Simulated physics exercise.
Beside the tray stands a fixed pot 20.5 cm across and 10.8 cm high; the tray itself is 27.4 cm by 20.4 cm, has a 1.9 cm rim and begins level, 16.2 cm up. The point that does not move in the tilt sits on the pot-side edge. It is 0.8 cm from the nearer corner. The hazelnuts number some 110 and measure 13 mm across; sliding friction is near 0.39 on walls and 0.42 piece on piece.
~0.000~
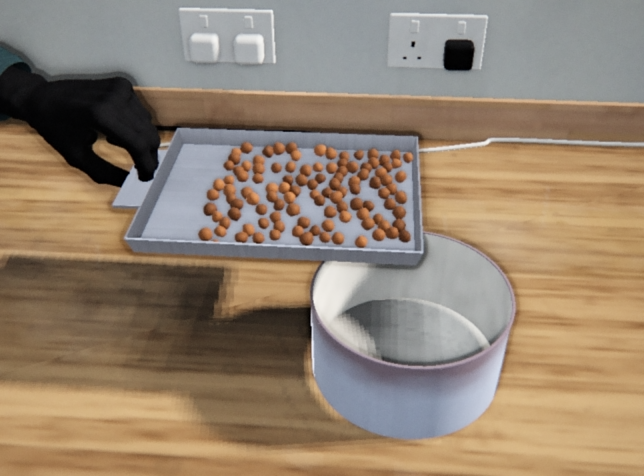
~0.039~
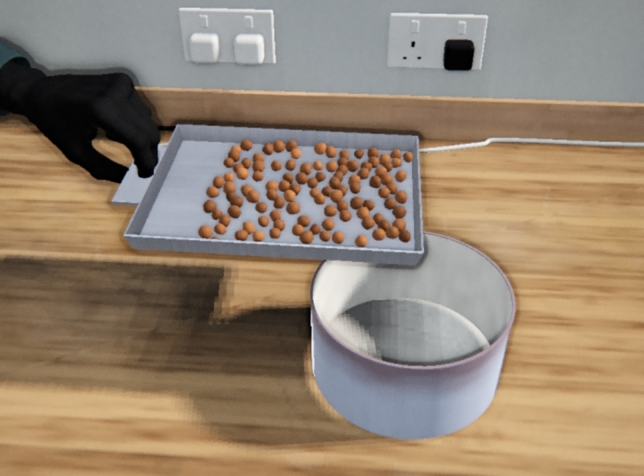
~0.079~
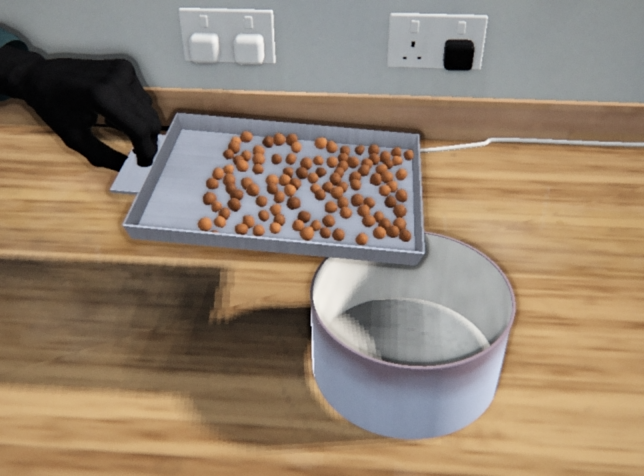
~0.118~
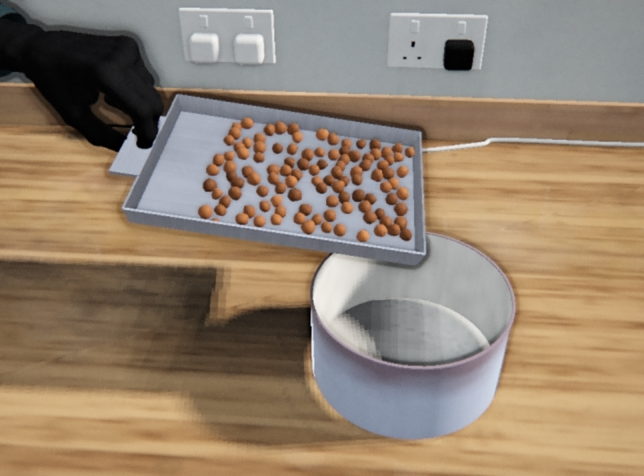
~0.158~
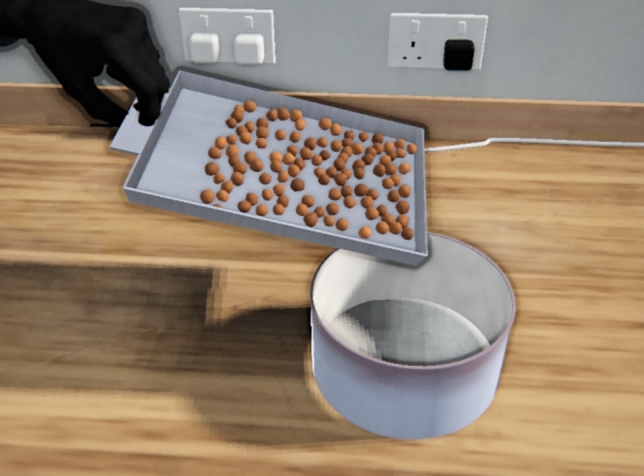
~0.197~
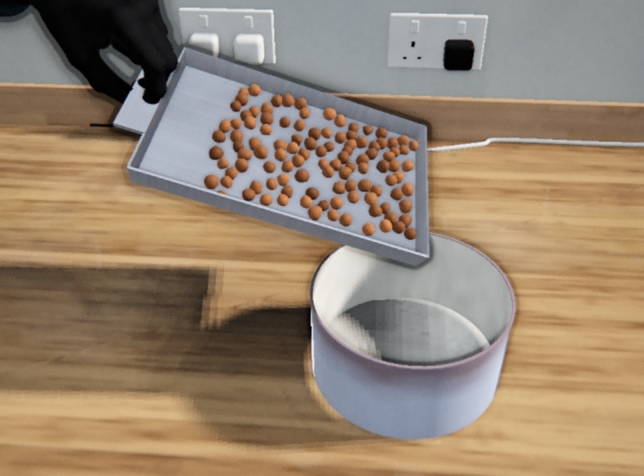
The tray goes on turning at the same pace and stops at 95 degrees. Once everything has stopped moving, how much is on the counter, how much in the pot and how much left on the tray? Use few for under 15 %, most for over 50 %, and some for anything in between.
Counter: Some, pot: Most, left on the tray: Few.
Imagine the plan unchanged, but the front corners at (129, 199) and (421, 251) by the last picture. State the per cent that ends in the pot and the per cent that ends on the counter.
Pot 85 % / counter 15 %.
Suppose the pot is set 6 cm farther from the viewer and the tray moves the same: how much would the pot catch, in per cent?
Then about 65 per cent.
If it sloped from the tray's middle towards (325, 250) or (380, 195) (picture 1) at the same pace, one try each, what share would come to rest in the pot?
First try: Around 75 percent; second try: Around 45 percent.
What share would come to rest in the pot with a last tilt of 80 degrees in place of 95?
It would be near 80 per cent.
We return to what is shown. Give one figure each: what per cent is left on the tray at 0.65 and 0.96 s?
Around 85 first, about 0 after.
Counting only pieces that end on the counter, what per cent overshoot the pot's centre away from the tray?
Around 100 in a hundred.
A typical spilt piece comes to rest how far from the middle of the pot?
I'd say around 24 centimetres.
After 0.47 s, tilt 57 degrees; the tray holds 100 %, the pot 0 %.
After 0.65 s, tilt 82 degrees; the tray holds 85 %, the pot 5 %.
After 0.96 s, tilt 95 degrees; the tray holds 0 %, the pot 75 %.
In the end, at 2.0 s, counter 20 %, pot 80 %, tray 0 %.
